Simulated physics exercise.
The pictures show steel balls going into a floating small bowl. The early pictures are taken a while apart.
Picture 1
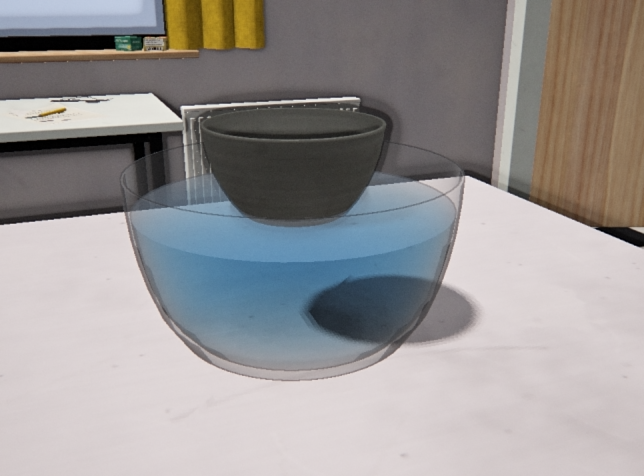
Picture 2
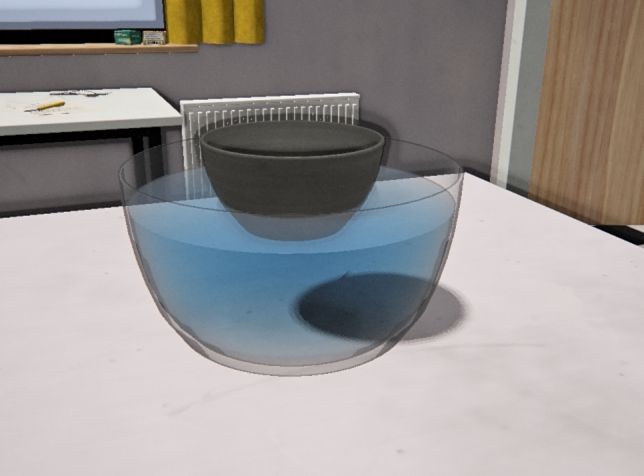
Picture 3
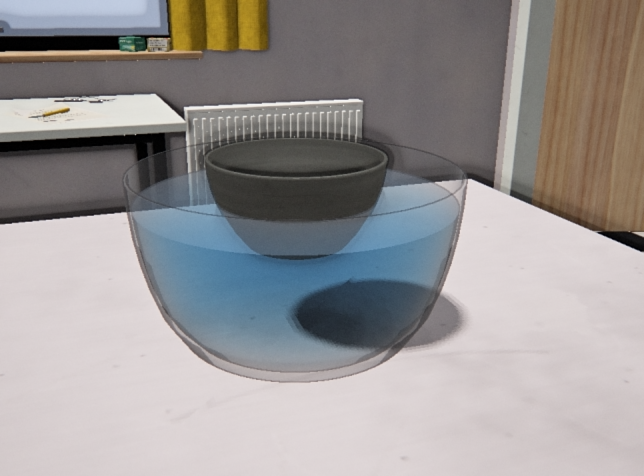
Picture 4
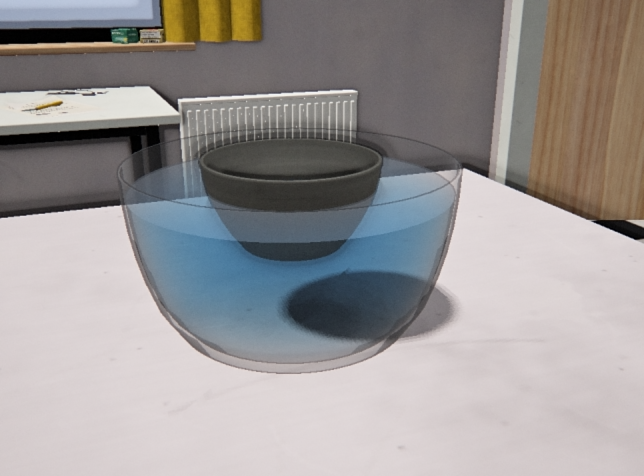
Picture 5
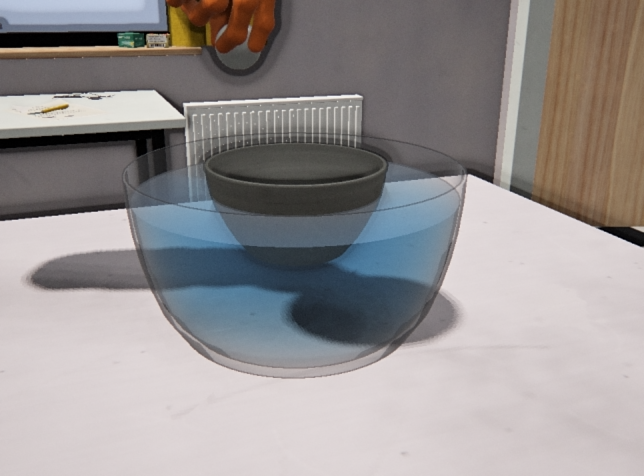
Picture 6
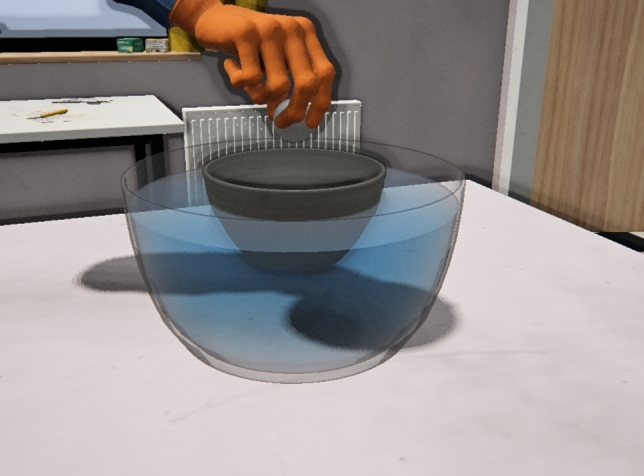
Dark small bowl floating in a clear bowl of blue water, sitting progressively lower, as an orange-gloved hand lowers a ball above it.
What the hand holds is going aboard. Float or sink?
As it turns out, it carries it.
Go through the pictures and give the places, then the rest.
In the first frame, small bowl (294, 124) empty; most of its side above the surface.
In the second frame, small bowl (293, 139) with one aboard; about two thirds of its side above the surface.
In the third frame, small bowl (297, 158) with two aboard; about half of its side above the surface.
In the fourth frame, small bowl (291, 159) with three aboard; about a third of its side above the surface.
In the fifth frame, small bowl (296, 163) with three aboard; about a third of its side above the surface; the next steel ball in the hand at (238, 46).
In the sixth frame, small bowl (295, 168) with three aboard; about a third of its side above the surface; the next steel ball in the hand at (295, 120).
Next, the steel ball is in and the small bowl dips.
After that, it steadies; about a fifth of its side above the surface.
Finally, the small bowl floats; about a fifth of its side above the surface.
